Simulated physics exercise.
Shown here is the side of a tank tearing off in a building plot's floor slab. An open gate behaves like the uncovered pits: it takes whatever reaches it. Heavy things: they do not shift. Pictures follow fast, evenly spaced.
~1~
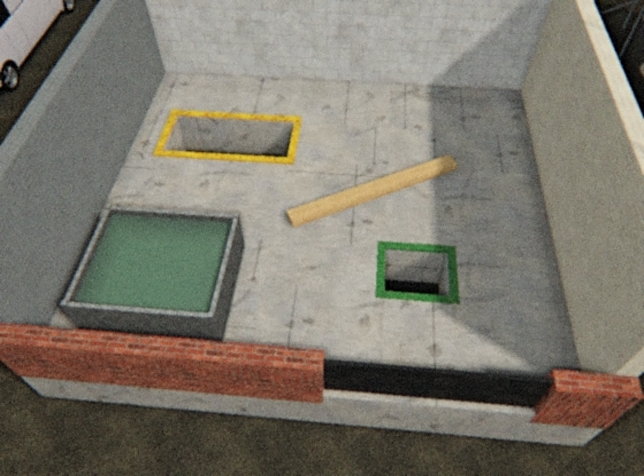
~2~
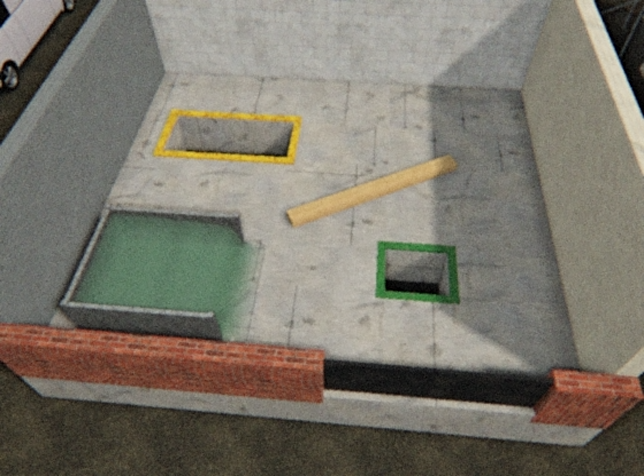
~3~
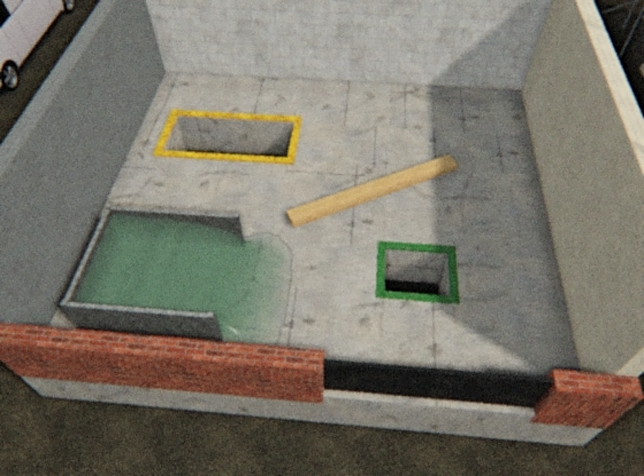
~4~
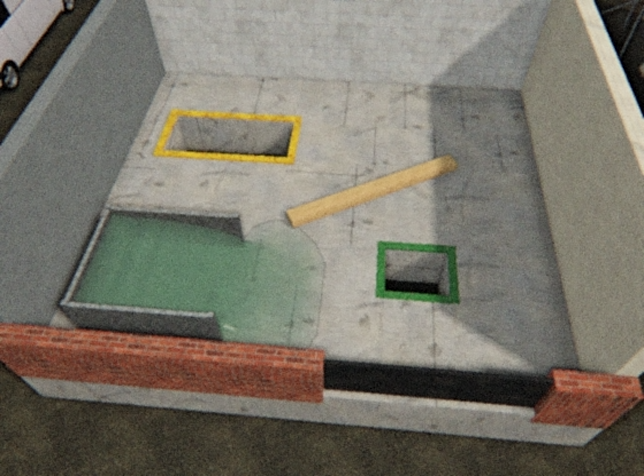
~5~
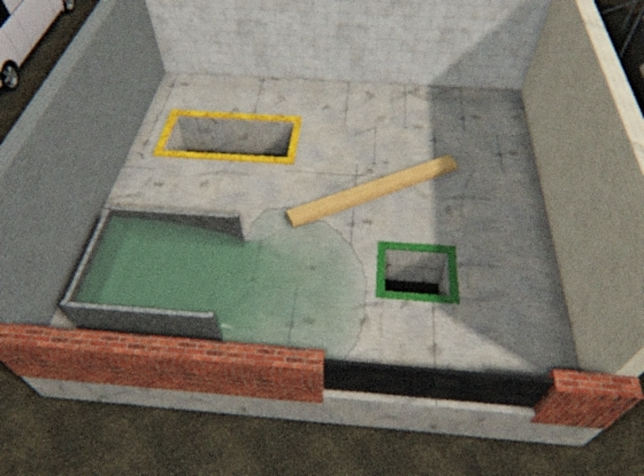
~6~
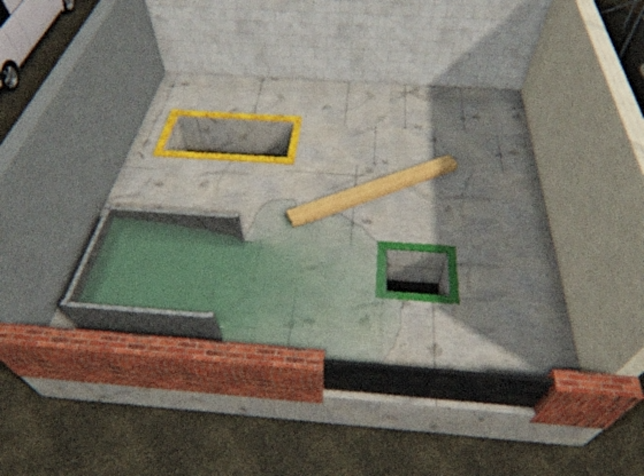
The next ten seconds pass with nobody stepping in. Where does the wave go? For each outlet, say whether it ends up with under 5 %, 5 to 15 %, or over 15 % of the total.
In order: The gate accounts for a negligible part - below five per cent. The yellow pit accounts for a negligible part - below five per cent. The green pit accounts for a substantial part - beyond fifteen per cent.
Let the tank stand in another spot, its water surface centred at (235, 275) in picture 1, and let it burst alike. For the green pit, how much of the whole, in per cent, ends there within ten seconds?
Green: 40 %.
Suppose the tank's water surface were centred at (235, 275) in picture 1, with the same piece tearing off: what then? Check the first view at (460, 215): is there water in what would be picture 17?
There: Awash.
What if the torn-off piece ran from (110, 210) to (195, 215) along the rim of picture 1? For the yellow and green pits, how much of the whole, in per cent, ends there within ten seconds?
Shares: Yellow at 45 percent, green at 0 percent.
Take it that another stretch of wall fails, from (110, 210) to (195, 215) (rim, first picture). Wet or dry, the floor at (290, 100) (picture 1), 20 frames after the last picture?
Bottom line - sodden.
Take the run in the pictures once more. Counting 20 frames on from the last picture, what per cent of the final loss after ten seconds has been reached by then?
About 50 per cent.
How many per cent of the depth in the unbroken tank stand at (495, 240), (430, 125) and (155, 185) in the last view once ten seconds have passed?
First spot 4 %, second 6 %, third 0 %.
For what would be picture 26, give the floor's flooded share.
I'd put it at roughly 40 per cent.
A moment on, water covers 30 % of the floor; the gate 0 %, the yellow pit 0 %, the green pit 5 %.
Next, water covers 35 % of the floor; the gate 0 %, the yellow pit 0 %, the green pit 12 %.
Then, water covers 40 % of the floor; the gate 0 %, the yellow pit 0 %, the green pit 18 %.
Later, water covers 55 % of the floor; the gate 0 %, the yellow pit 0 %, the green pit 26 %.
In the end, water covers 80 % of the floor; the gate 0 %, the yellow pit 0 %, the green pit 36 %.
